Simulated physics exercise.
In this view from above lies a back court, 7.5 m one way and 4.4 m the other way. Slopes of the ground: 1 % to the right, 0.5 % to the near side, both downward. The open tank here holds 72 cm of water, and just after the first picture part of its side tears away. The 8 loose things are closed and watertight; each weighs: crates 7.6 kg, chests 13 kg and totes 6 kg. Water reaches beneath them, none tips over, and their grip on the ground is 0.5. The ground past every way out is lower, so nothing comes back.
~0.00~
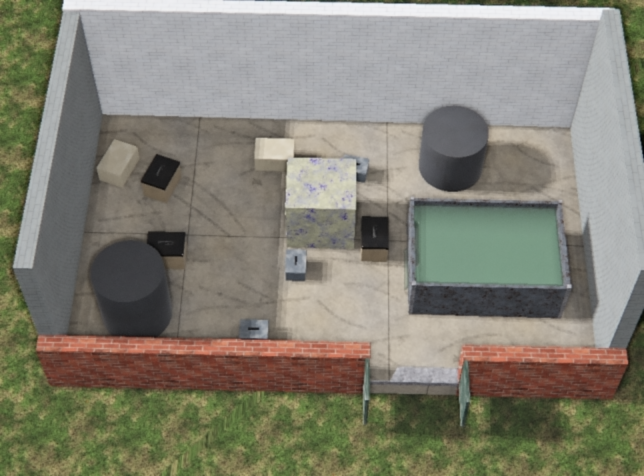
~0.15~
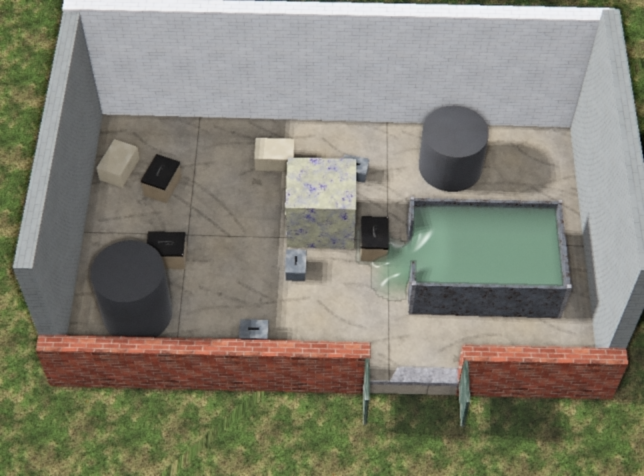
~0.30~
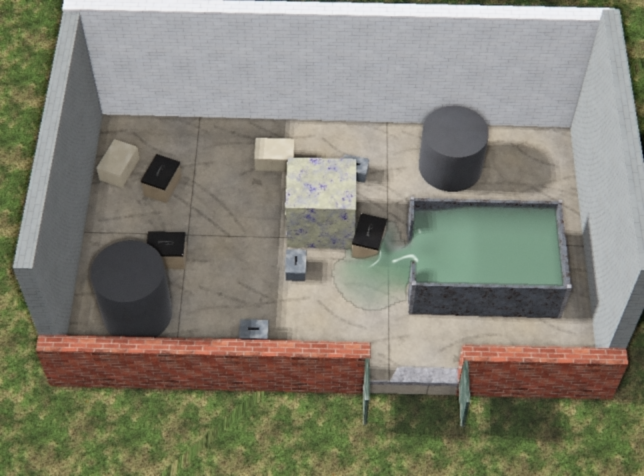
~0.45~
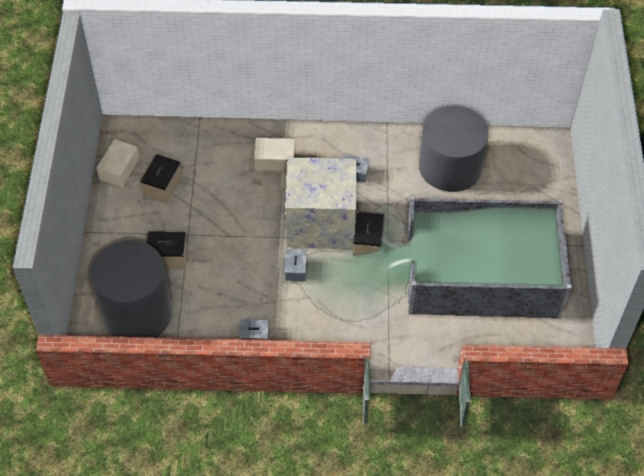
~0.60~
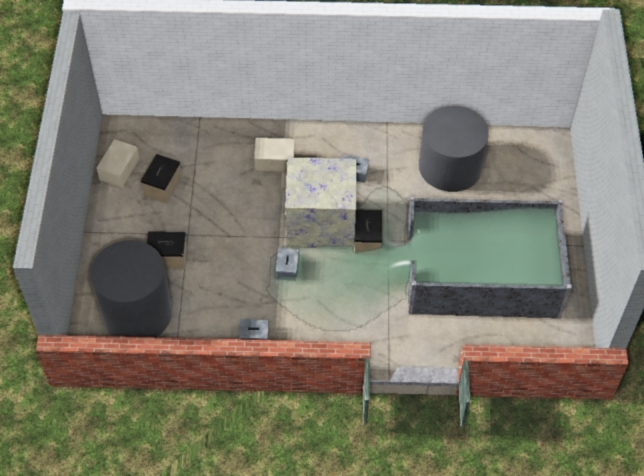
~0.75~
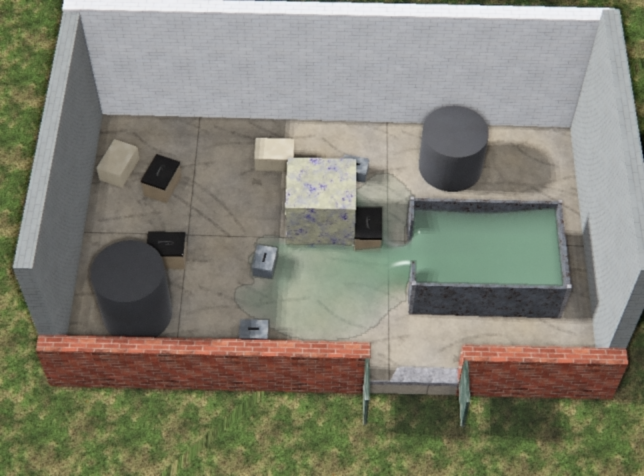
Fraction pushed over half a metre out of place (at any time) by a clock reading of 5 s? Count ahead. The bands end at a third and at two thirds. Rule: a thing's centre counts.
The way it's going, it will be the top band.
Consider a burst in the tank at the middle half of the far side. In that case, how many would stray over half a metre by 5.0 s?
Result: 4.
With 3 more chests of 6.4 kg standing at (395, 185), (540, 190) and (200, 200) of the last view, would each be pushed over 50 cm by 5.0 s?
The first comes out beyond the limit, the second within the limit, the third within the limit.
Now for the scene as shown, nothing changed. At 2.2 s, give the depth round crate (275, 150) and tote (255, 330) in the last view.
I'd put it at 0 cm and 23 cm respectively.
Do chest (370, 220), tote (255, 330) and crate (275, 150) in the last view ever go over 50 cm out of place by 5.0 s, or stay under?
Well, in turn that's topping it, topping it, not reaching it.
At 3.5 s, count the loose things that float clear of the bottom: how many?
Of them, 3.
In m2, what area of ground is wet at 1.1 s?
Around 10.5 m2 of it.
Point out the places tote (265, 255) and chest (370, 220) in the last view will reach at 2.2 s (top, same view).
First near (140, 240), second near (416, 182).
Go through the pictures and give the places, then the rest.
A tote at (296, 261), on the bottom; a chest at (375, 232) rests on the ground; 2.8 m2 under water; 0 of 8 have shifted, in the first picture.
A tote at (296, 261) rests on the ground; a chest at (375, 232) rests on the ground; 3.3 m2 under water; 0 of 8 have shifted, in the second picture.
A tote at (296, 261) rests on the ground; a chest at (370, 231), on the bottom, 8 cm from its start; water covers 3.8 m2; 1 of 8 have shifted, in the third picture.
A tote at (295, 261) rests on the ground; a chest at (369, 228) rests on the ground, 10 cm from its start; 4.8 m2 under water; 1 of 8 have shifted, in the fourth picture.
A tote at (287, 260), on the bottom, 12 cm from its start; a chest at (368, 225), on the bottom, 13 cm from its start; water covers 5.9 m2; 2 of 8 have shifted, in the fifth picture.
A tote at (264, 257), on the bottom, 46 cm from its start; a chest at (368, 222) rests on the ground, 16 cm from its start; 7.0 m2 under water; 2 of 8 have shifted, in the sixth picture.
After 1.1 s 1 of 8 are over 50 cm from their spots; 0 afloat.
After 2.2 s 5 of 8 are over 50 cm from their spots; 2 afloat.
After 3.5 s 6 of 8 are over 50 cm from their spots; 3 afloat.
After 5.0 s 7 of 8 are over 50 cm from their spots, and 7 have been at some point; 4 afloat.
